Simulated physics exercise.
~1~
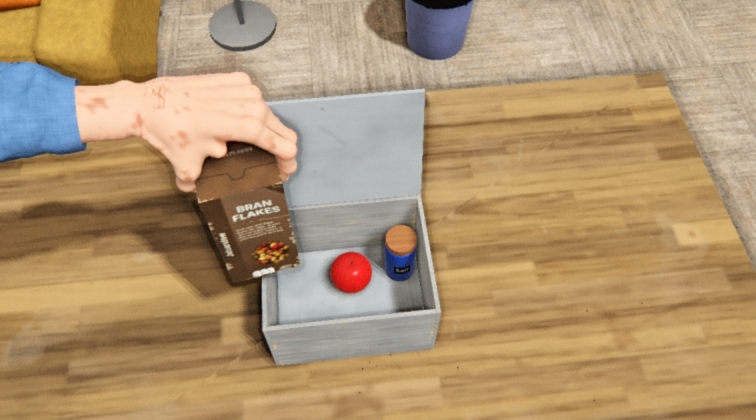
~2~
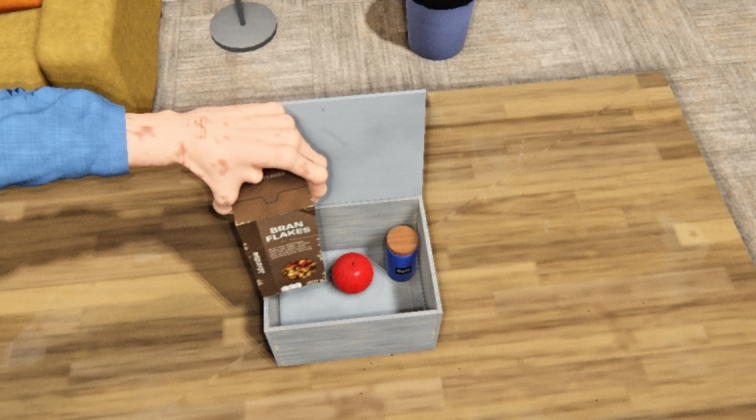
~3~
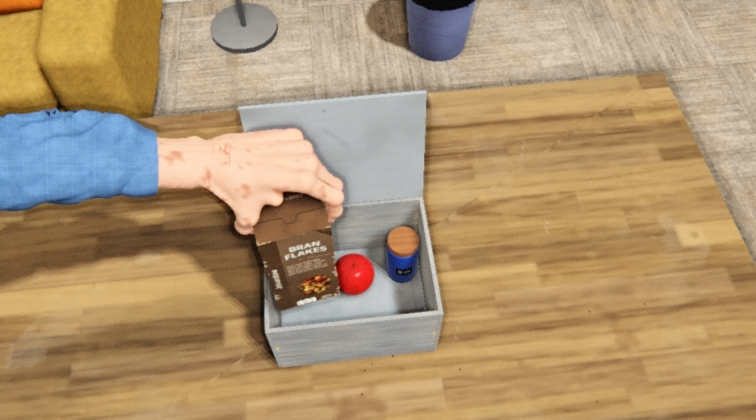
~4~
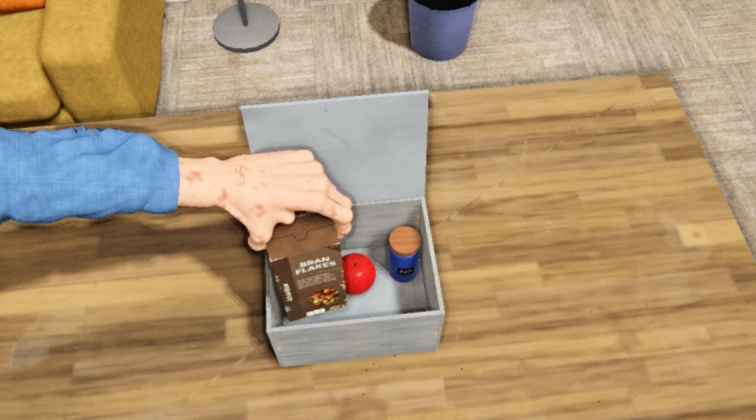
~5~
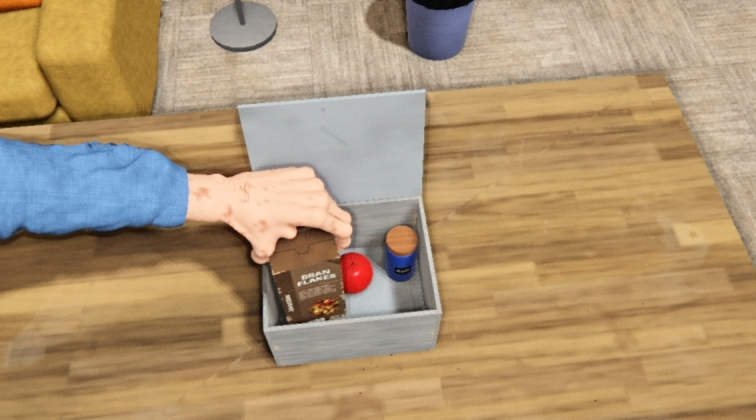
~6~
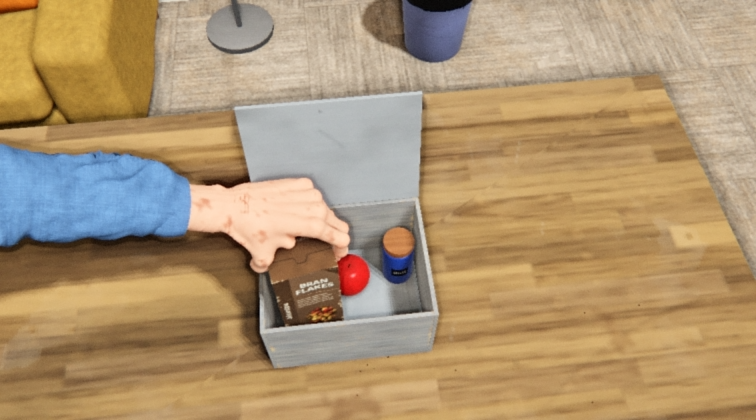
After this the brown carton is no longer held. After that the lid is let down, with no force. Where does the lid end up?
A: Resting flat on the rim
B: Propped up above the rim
Propped up above the rim.
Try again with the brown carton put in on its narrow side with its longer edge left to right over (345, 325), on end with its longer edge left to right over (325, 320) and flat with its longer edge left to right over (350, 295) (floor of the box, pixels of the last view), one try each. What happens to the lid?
Results in order: Lid down, lid up, lid down.
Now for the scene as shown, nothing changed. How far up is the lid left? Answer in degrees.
Around 25 degrees.
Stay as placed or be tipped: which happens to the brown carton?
Simply put, the brown carton remains unturned.
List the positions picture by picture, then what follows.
In the first picture, coming down; brown carton (249, 211); blue shaker (400, 254).
In the second picture, coming down; brown carton (279, 230); blue shaker (402, 255).
In the third picture, coming down; brown carton (296, 247); blue shaker (402, 256).
In the fourth picture, coming down; brown carton (306, 262); blue shaker (404, 255).
In the fifth picture, coming down; brown carton (307, 273); blue shaker (401, 255).
In the sixth picture, put in, still held; brown carton (305, 281); blue shaker (398, 256).
Then, 0.30 s on from there, brown carton shifted about its own width near (309, 302).
Then, 1.30 s on from there, lid 79° above the rim; brown carton shifted about its own width near (309, 302).
Then, 1.60 s on from there, lid 57° above the rim; brown carton shifted about its own width near (309, 302).
Then, 1.80 s on from there, lid 36° above the rim; brown carton shifted about its own width near (309, 302).
In the end, lid 27° above the rim; moved from the start, brown carton; the other 2 unmoved. At the end, from the last picture's camera, brown carton near (309, 302).
